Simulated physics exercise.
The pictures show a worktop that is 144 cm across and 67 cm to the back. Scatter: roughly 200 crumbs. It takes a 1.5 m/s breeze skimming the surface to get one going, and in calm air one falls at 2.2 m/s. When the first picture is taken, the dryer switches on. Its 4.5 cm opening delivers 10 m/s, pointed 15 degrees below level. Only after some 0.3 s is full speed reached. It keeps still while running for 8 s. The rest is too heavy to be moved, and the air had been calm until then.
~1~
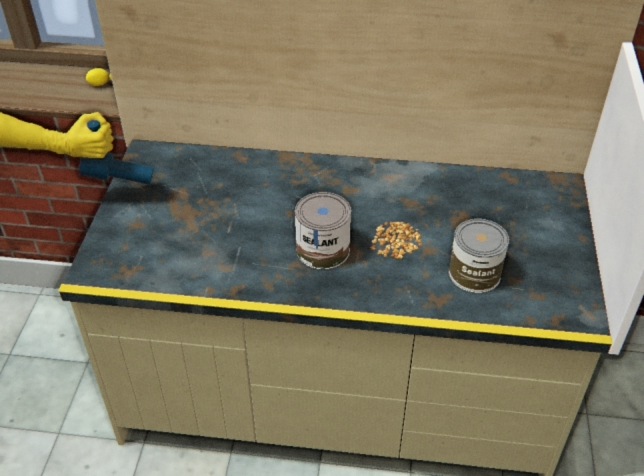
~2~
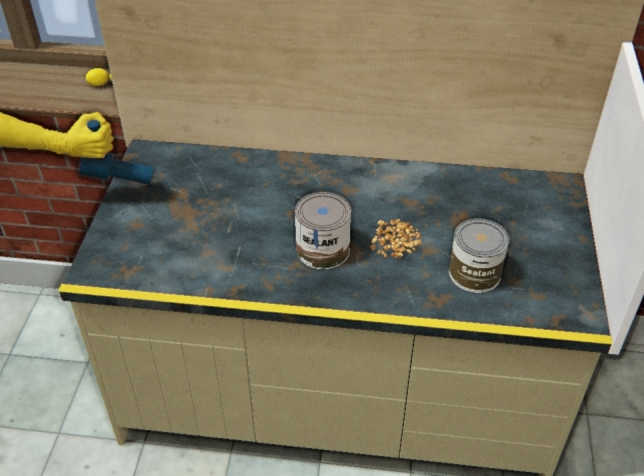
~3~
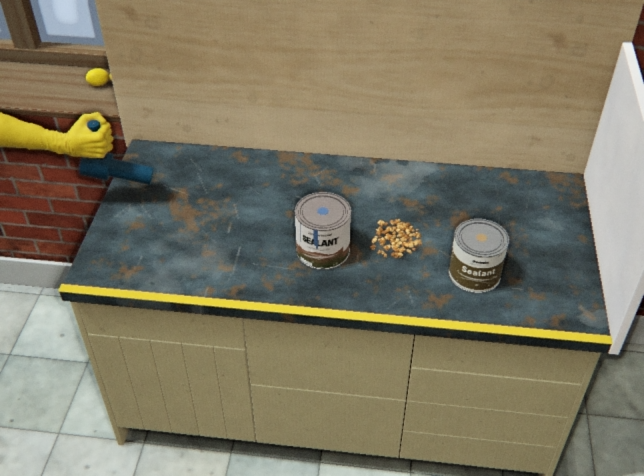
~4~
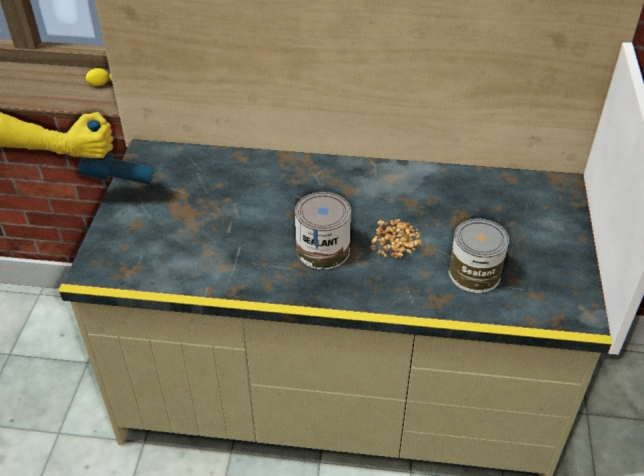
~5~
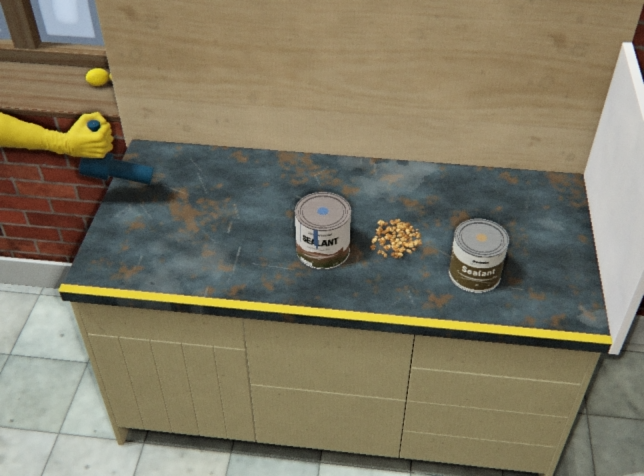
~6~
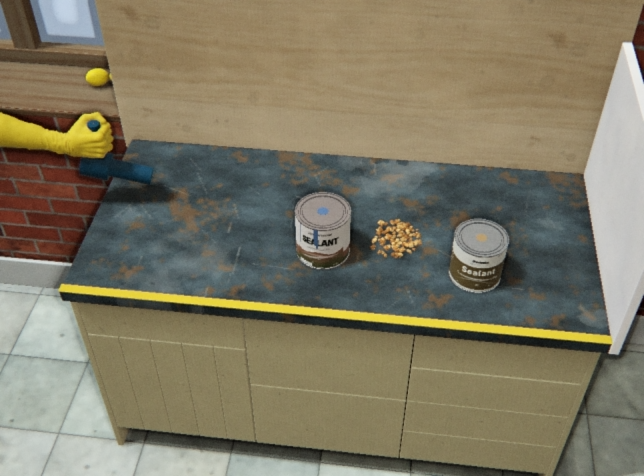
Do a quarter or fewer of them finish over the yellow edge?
No, more than a quarter do.
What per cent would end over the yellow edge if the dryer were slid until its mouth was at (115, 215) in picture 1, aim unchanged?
The share would be near 0 %.
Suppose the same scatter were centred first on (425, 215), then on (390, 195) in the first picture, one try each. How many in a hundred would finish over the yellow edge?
15 %, 0 %.
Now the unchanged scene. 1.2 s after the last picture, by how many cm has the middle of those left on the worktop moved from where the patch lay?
Roughly 55 centimetres.
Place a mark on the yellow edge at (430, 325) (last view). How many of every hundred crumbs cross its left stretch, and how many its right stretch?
0 % left, 40 % right.
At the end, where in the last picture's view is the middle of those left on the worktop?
(450, 255).
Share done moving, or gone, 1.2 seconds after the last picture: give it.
30 %.
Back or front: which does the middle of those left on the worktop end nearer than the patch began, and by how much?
The middle sits nearer the nearer side now, some 5 cm away from where it began.
Then, 1.2 s after the last picture the count stands so, 16 % are over the yellow edge; the middle of those still in play is near (597, 265).
Then, 2.2 s after the last picture the count stands so, 34 % are over the yellow edge; the middle of those still in play is near (455, 253).
Then, 4.1 s after the last picture the count stands so, 37 % are over the yellow edge; the middle of those still in play is near (449, 255).
Then, 7.7 s after the last picture, at the end, 40 % are over the yellow edge; the middle of those still in play is near (450, 255).
